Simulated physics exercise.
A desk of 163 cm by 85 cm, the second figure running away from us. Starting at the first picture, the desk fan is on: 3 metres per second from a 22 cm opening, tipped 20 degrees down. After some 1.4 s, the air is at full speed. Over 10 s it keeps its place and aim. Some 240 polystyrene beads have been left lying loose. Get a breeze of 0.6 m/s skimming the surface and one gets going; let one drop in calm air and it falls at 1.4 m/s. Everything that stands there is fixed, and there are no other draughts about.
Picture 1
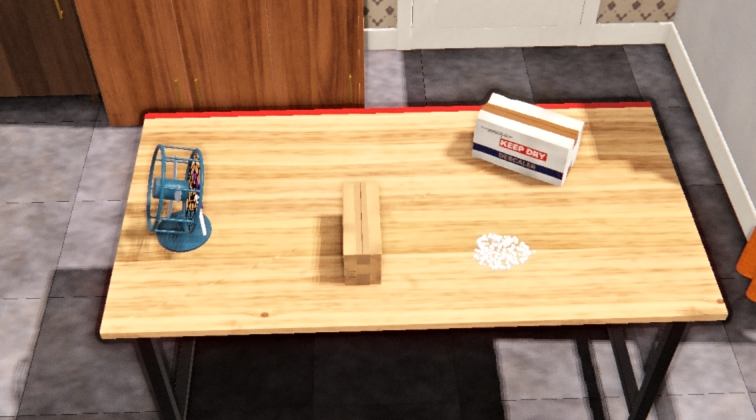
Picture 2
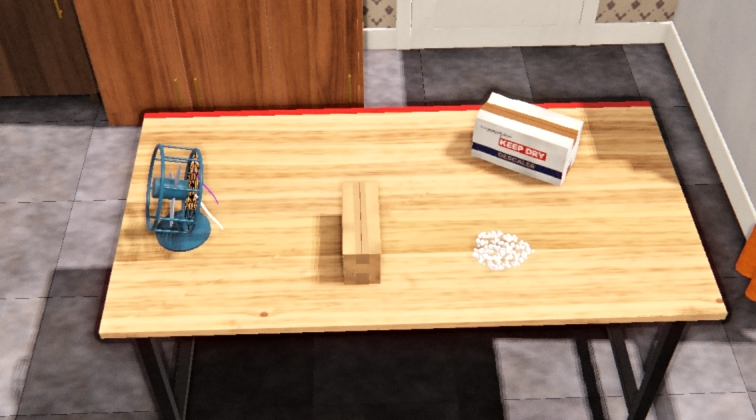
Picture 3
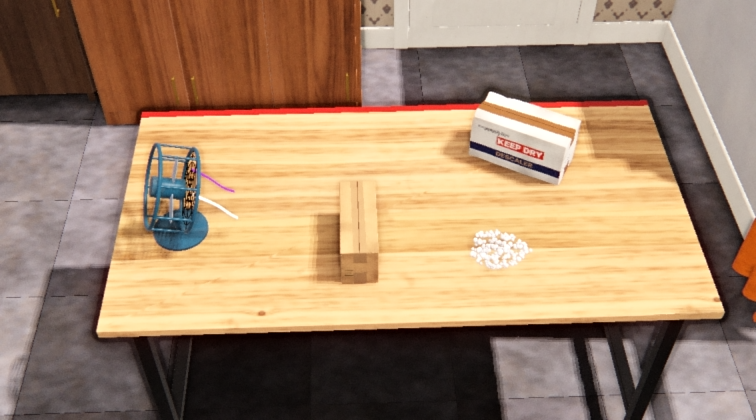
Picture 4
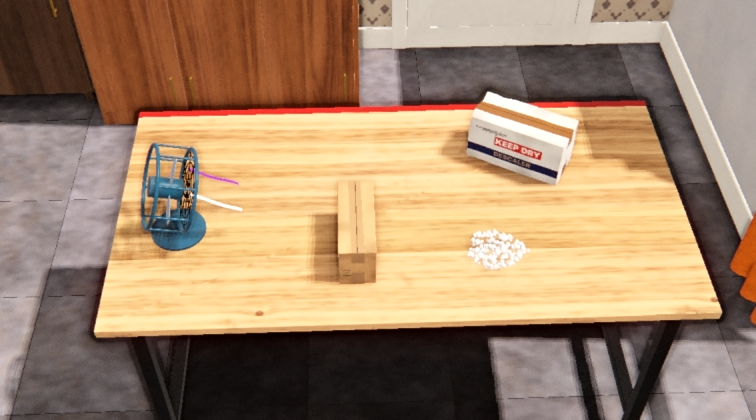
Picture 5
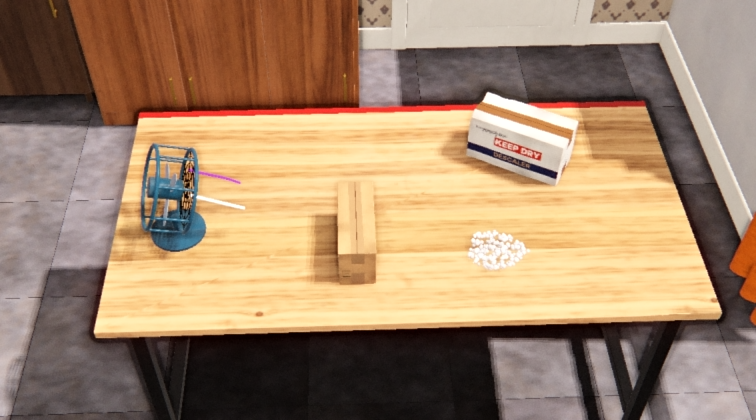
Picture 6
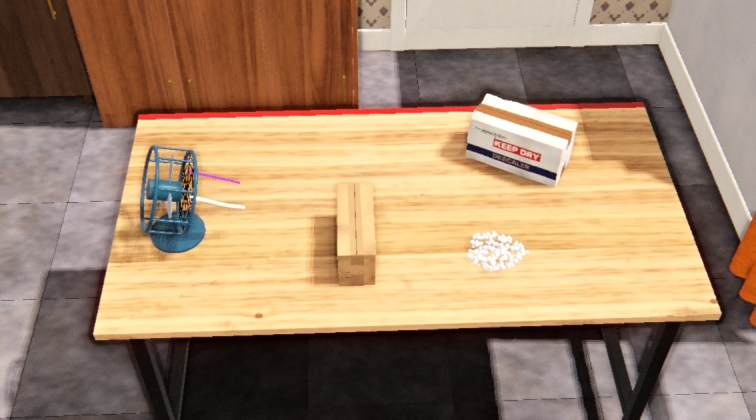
On a wooden table in a room, a blue desk fan blowing purple and white ribbons rightward, boxes and white beads staying still.
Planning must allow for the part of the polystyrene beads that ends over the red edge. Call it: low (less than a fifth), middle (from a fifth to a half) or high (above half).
Low.
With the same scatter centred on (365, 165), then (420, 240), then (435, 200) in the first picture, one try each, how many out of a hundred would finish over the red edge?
It goes 100 %, then 40 %, then 30 %.
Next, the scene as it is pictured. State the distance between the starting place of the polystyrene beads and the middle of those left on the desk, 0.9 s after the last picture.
The middle is some 0 cm from where it began.
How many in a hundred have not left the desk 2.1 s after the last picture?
The remaining share is about 90 %.
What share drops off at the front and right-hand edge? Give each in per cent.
Roughly 70 % front, roughly 4 % right-hand.
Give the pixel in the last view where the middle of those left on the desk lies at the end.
Centre: Approx. (591, 306) px, last frame.
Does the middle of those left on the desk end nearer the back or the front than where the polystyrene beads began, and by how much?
Direction: Frontward; distance: About 20 cm.
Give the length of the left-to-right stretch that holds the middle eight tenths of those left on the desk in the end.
Looks like some 20 cm to me.
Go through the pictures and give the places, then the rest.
The middle of the polystyrene beads is near (503, 254), none has stirred yet and the mouth of the desk fan is at (174, 190), in the first frame.
The middle of the polystyrene beads is near (501, 250), none has stirred yet and the red edge is centred on (399, 108), in the second frame.
The middle of the polystyrene beads is near (499, 249), none has stirred yet, the top of a box is at (358, 215) and the top of a box is at (527, 118), in the third frame.
The middle of the polystyrene beads is near (496, 249) and none has stirred yet, in the fourth frame.
The middle of the polystyrene beads is near (496, 250) and none has stirred yet, in the fifth frame.
The middle of the polystyrene beads is near (496, 251) and none has stirred yet, in the sixth frame.
Then, 0.9 s after the last picture, 0 % are over the red edge; the middle of those still in play is near (495, 255); 0 % have settled or left.
Then, 2.1 s after the last picture, 0 % are over the red edge; the middle of those still in play is near (497, 257); 6 % have settled or left.
Then, 4.4 s after the last picture, 3 % are over the red edge; the middle of those still in play is near (564, 287); 31 % have settled or left.
Then, 8.9 s after the last picture, at the end, 5 % are over the red edge; the middle of those still in play is near (592, 305).
